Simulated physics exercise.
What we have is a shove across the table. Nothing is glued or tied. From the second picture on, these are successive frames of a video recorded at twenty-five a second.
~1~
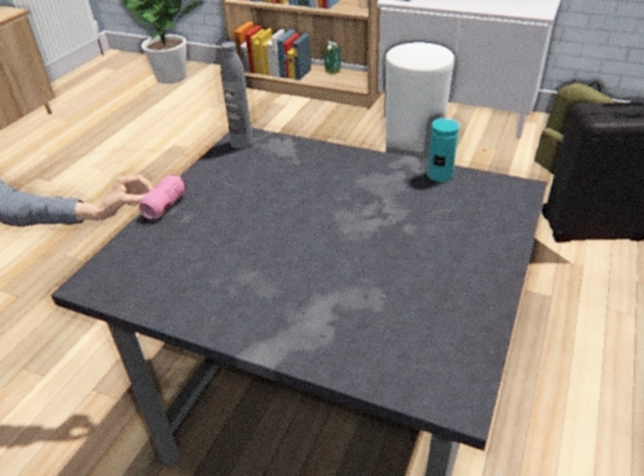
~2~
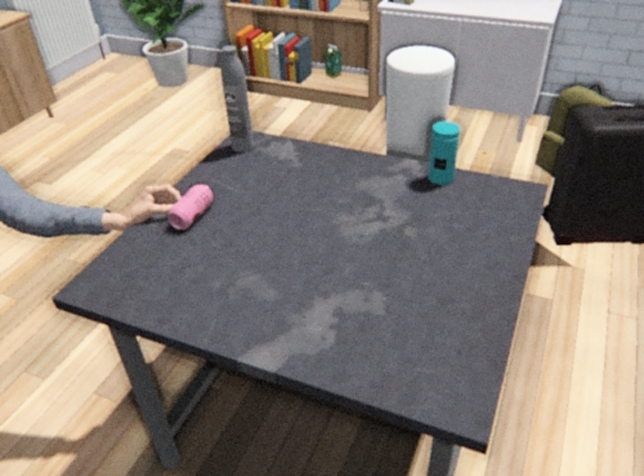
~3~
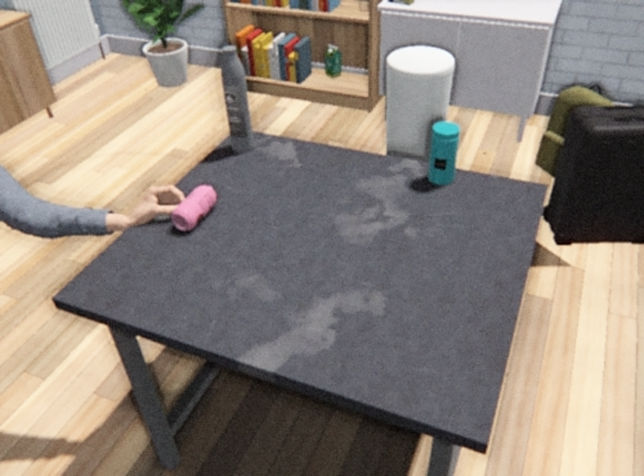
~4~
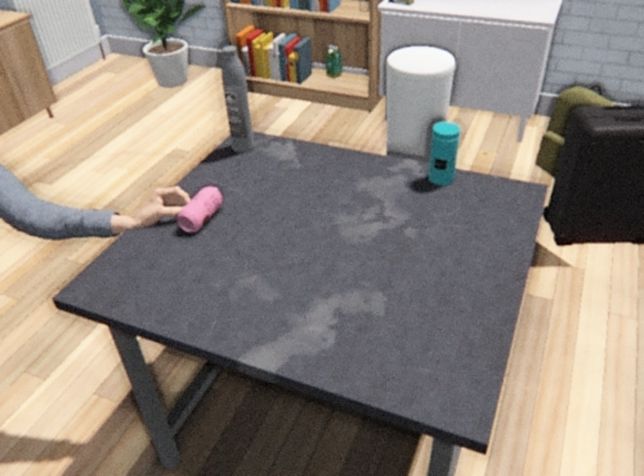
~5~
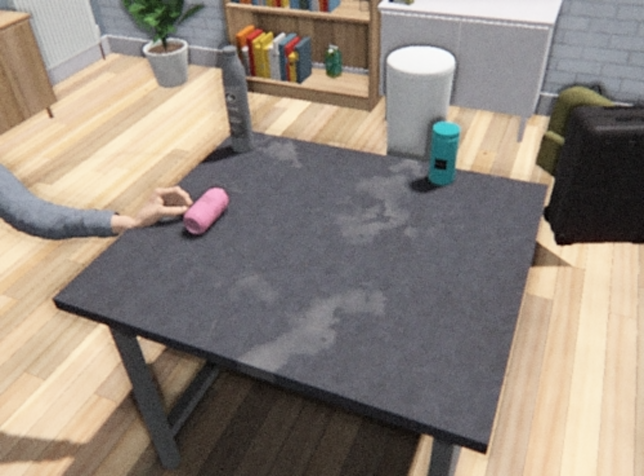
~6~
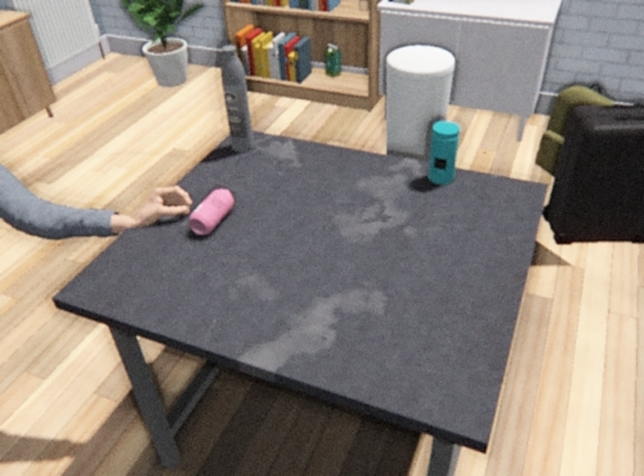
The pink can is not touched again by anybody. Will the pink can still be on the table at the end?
Does not come off.
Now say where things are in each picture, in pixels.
The first picture shows under the hand; pink can (162, 197).
The second picture shows under the hand; pink can (191, 207).
The third picture shows under the hand; pink can (194, 208).
The fourth picture shows pink can (200, 209).
The fifth picture shows pink can (206, 211) shifted a little.
The sixth picture shows pink can (212, 211) shifted a little.
Then, 0.10 s on from there, pink can shifted about its own width near (225, 215).
Then, 0.30 s on from there, pink can shifted well along near (245, 220).
Then, 0.50 s on from there, pink can shifted well along near (258, 222).
In the end, moved from the start, pink can. At the end, from the last picture's camera, pink can near (261, 223).
